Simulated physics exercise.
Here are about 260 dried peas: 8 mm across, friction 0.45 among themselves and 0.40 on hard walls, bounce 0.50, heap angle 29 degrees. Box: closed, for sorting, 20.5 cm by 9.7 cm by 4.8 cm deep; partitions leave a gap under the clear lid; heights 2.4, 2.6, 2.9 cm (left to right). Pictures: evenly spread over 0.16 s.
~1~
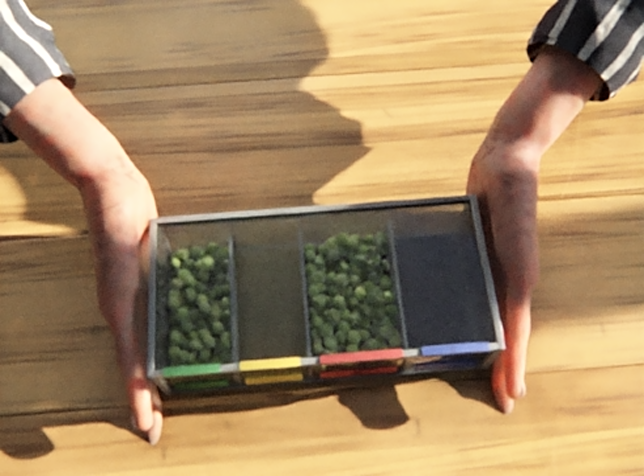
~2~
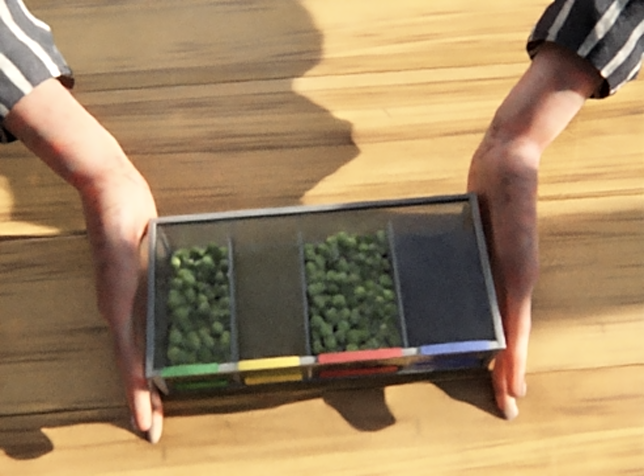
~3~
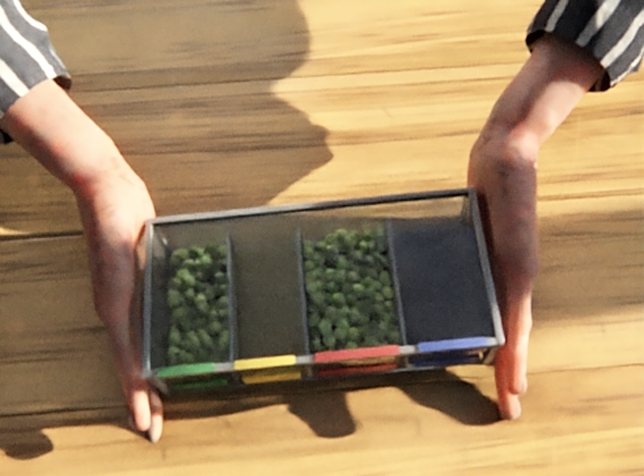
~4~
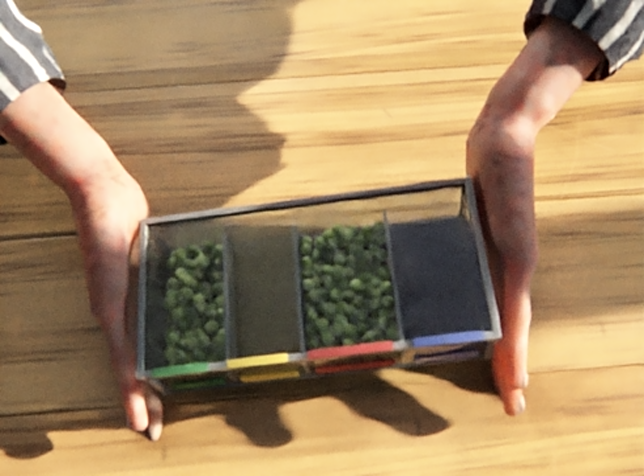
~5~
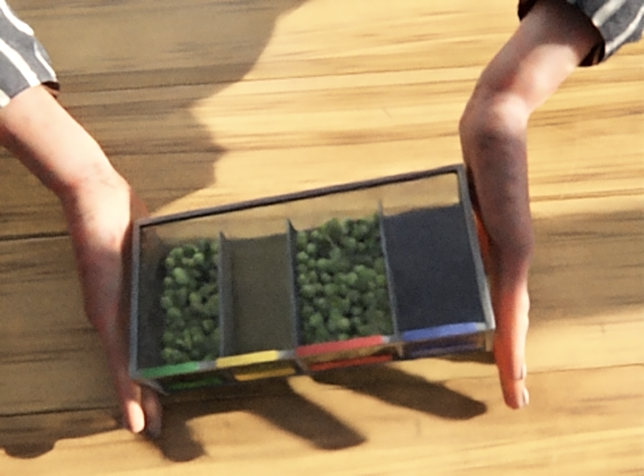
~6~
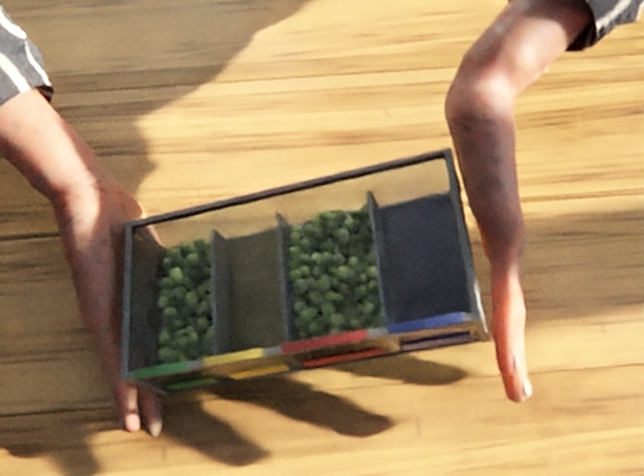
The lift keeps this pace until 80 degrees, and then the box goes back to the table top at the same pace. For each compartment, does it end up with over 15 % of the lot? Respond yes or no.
Red: Yes; blue: No; green: Yes; yellow: No.
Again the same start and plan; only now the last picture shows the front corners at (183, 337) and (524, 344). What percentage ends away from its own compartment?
Some 60 %.
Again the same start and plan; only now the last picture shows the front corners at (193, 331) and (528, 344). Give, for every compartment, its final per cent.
Final shares, in per cent - red: 50, blue: 45, green: 0, yellow: 5.
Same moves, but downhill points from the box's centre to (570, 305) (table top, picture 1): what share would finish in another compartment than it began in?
The share comes to about 55 in a hundred.
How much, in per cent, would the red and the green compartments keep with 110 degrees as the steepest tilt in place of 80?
In per cent, red gets 0, green gets 95.
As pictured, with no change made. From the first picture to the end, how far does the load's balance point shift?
Around 4.0 centimetres.
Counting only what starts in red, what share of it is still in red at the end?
Around 40 per cent of it.
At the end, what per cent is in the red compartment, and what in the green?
Red at 20 and green at 70, in per cent.
Then, 0.43 s after the last picture, tilt 79 degrees; red 45 %, green 45 %, yellow 10 %.
Then, 0.72 s after the last picture, tilt 33 degrees; red 20 %, green 70 %, yellow 5 %.
Then, 1.11 s after the last picture, tilt 0 degrees; red 20 %, green 70 %, yellow 5 %.
In the end, red 20 %, blue 0 %, green 70 %, yellow 5 %.
